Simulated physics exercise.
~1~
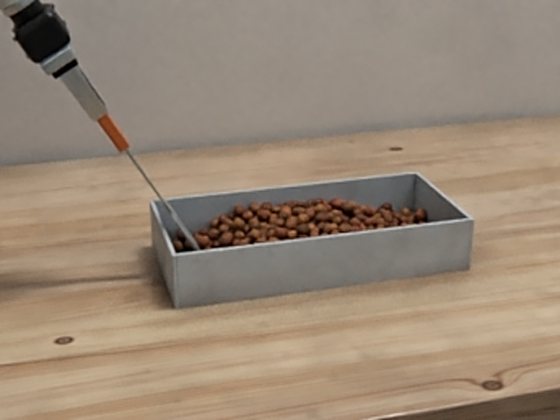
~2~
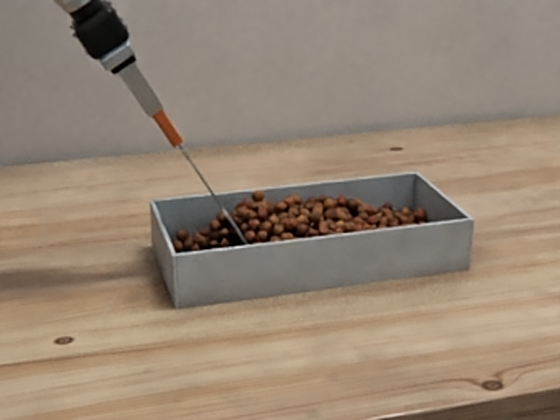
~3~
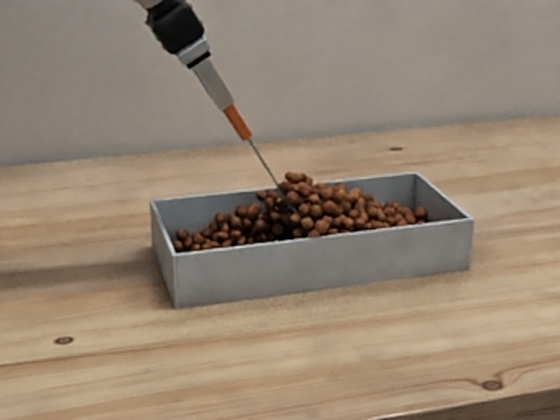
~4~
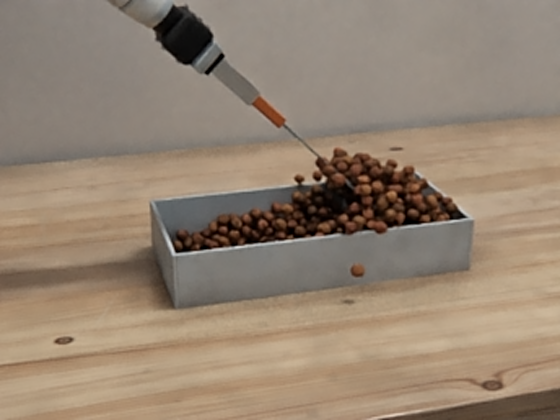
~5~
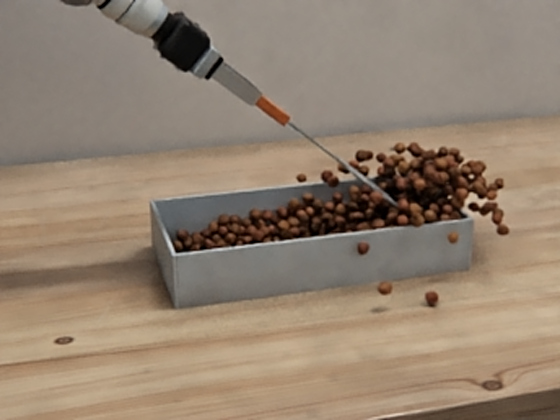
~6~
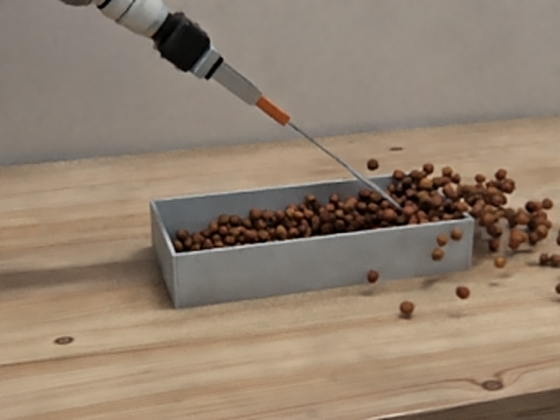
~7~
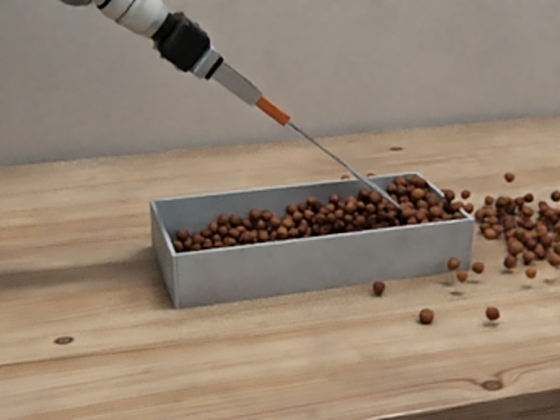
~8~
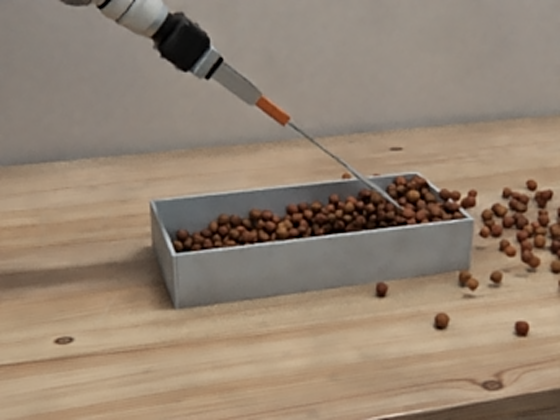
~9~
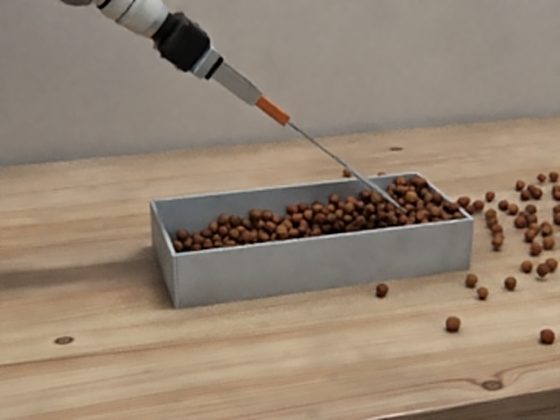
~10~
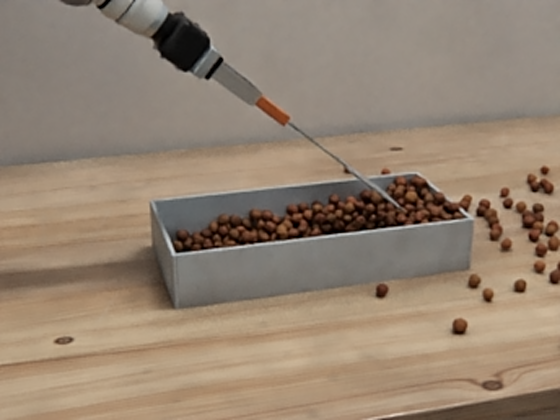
At first, a robot arm holds a thin metal turner at the left end of a gray tray filled with hazelnuts on a wooden table. The arm sweeps the blade to the right through the nuts, pushing them into a growing mound. Near the right end, the turner rises and tilts flatter, and a few nuts spill over the front edge. It then stops abruptly while a large cluster flies over the right end. The nuts scatter and roll across the table, and finally many lie strewn beside the tray, while most remain inside with the turner resting still among them.
